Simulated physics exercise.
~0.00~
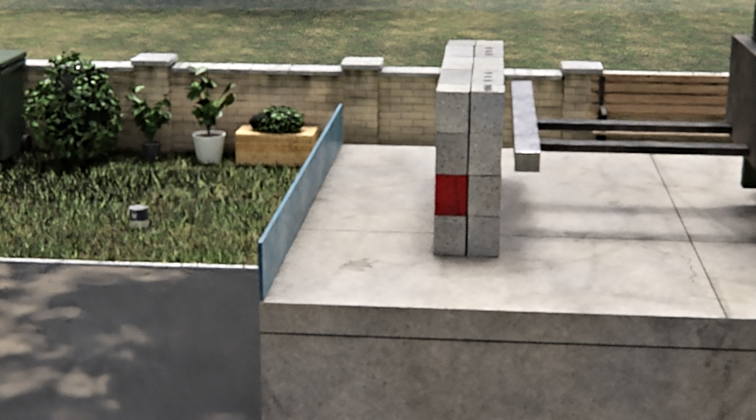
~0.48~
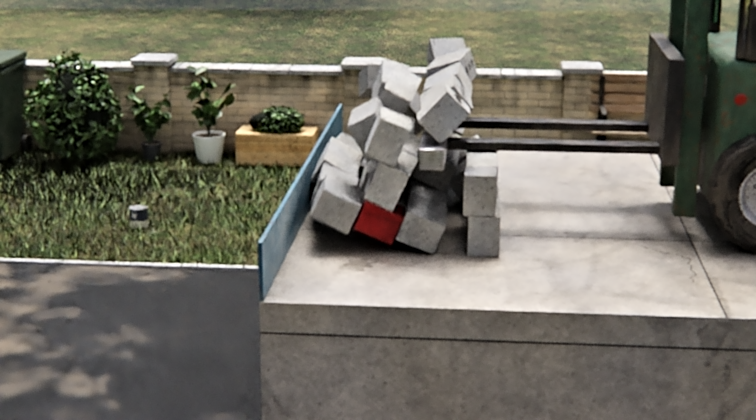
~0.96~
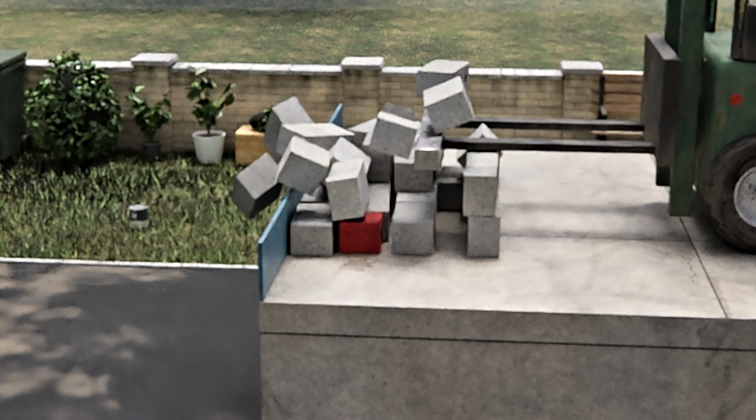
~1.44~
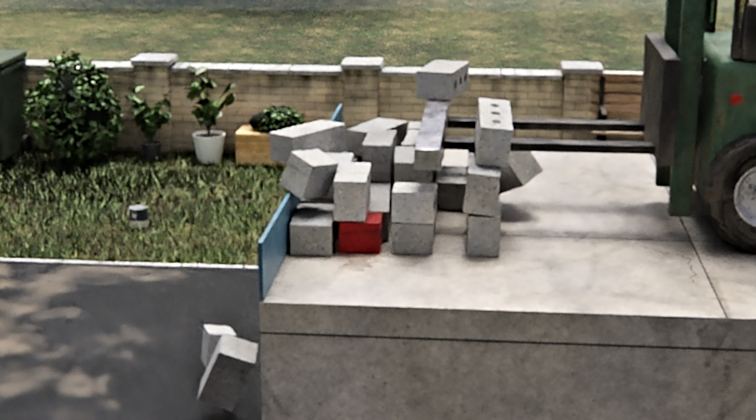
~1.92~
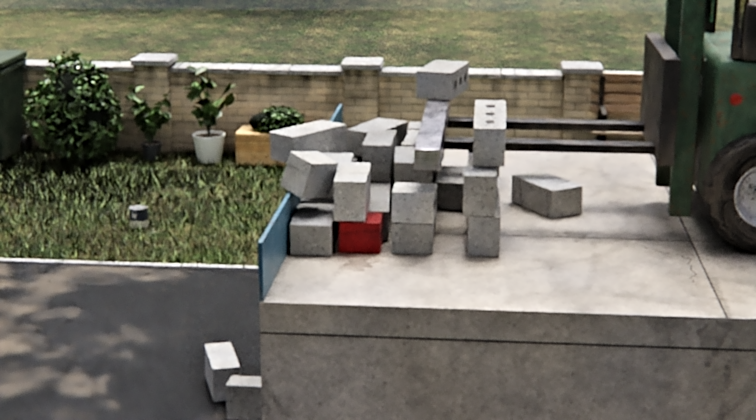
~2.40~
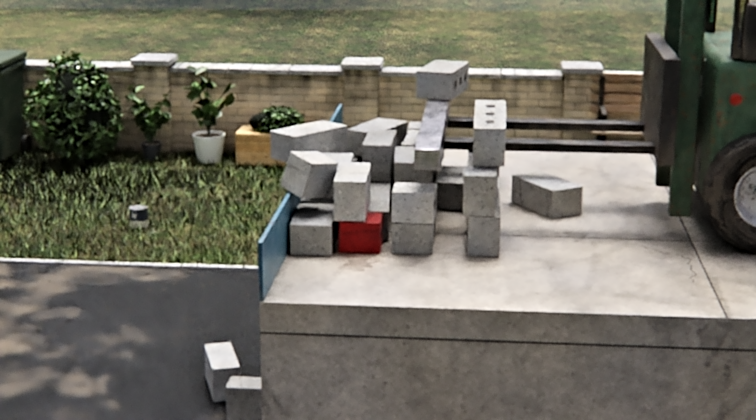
At the start, a neat stack of gray concrete blocks, one of them red, stands on a concrete dock behind a low blue board, with a lawn and potted plants beyond. A green forklift drives in from the right, pushing a beam into the stack, and the blocks topple left in a jumbled heap. The forklift stops while blocks tumble against and over the board, and the red one settles on its side at the bottom. Two blocks drop past the dock's edge to the pavement, while another falls on the right, behind the heap. Finally, the messy pile rests still, mostly on the dock.
